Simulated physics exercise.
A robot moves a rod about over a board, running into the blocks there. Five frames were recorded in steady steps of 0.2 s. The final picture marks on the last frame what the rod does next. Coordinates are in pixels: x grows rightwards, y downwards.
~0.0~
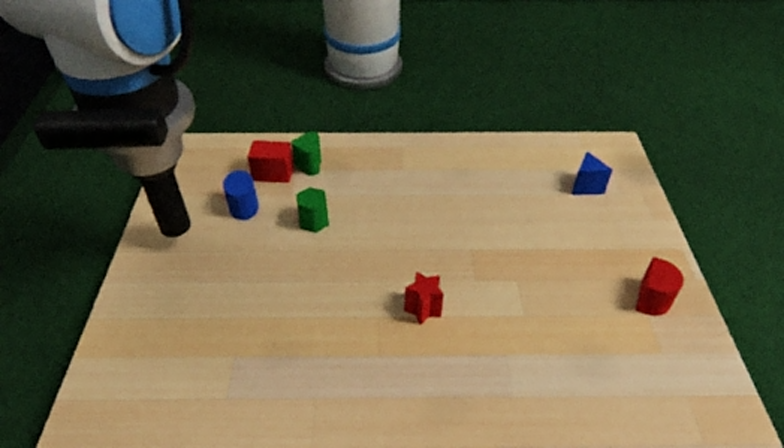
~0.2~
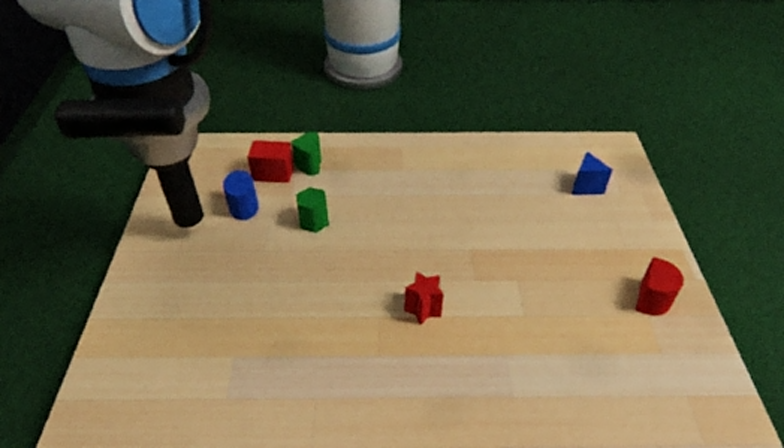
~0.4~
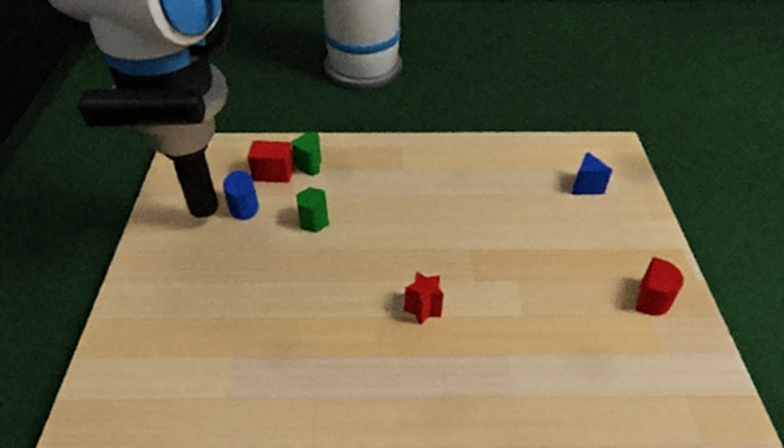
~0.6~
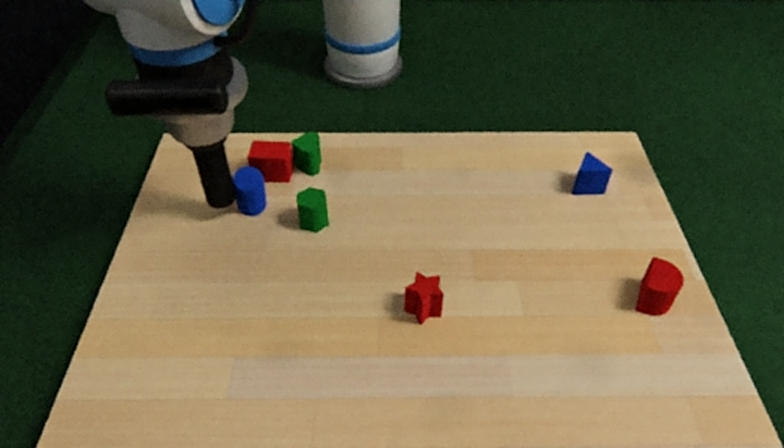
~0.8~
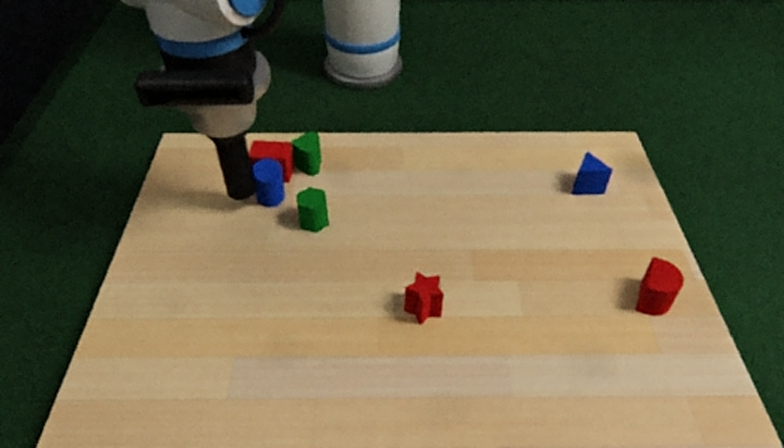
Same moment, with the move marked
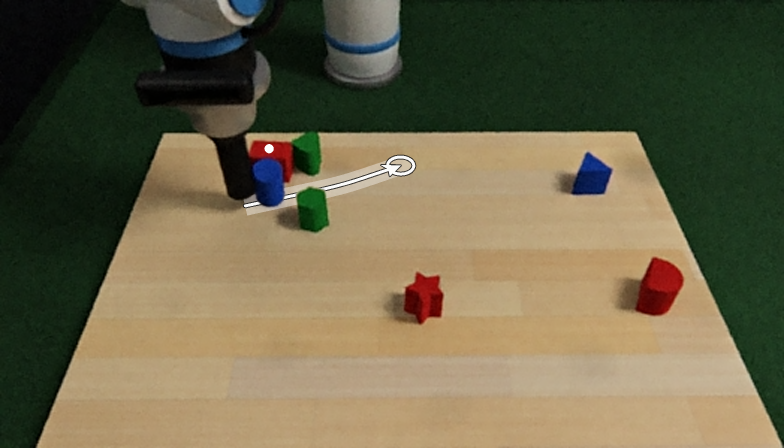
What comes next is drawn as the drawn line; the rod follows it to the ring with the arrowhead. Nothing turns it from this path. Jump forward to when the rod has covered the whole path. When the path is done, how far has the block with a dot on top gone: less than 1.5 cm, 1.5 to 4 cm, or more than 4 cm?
It shifts by less than 1.5 cm.
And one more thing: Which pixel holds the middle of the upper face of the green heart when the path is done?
It will likely be found at (325, 129).
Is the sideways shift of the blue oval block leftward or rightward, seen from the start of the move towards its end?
The blue oval block goes left.
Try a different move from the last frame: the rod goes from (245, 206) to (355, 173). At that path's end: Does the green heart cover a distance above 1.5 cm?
Going by the path, yes.
The drawn path runs from (245, 206) over (327, 188) to (401, 165); the dot is on the red oblong.
The first path, step by step. One third of the way, rod (299, 179); blue oval block (314, 153), turned 65° anticlockwise; red oblong (275, 144), turned 30° anticlockwise; green heart (316, 135).
Two thirds of the way, rod (353, 166); blue oval block (350, 138); red oblong (275, 144), turned 30° anticlockwise; green heart (325, 129), turned 65° anticlockwise.
At the end, rod (401, 150); blue oval block (360, 133), turned 175° anticlockwise; red oblong (275, 144), turned 30° anticlockwise; green heart (325, 129), turned 65° anticlockwise; green hexagonal block not moved.
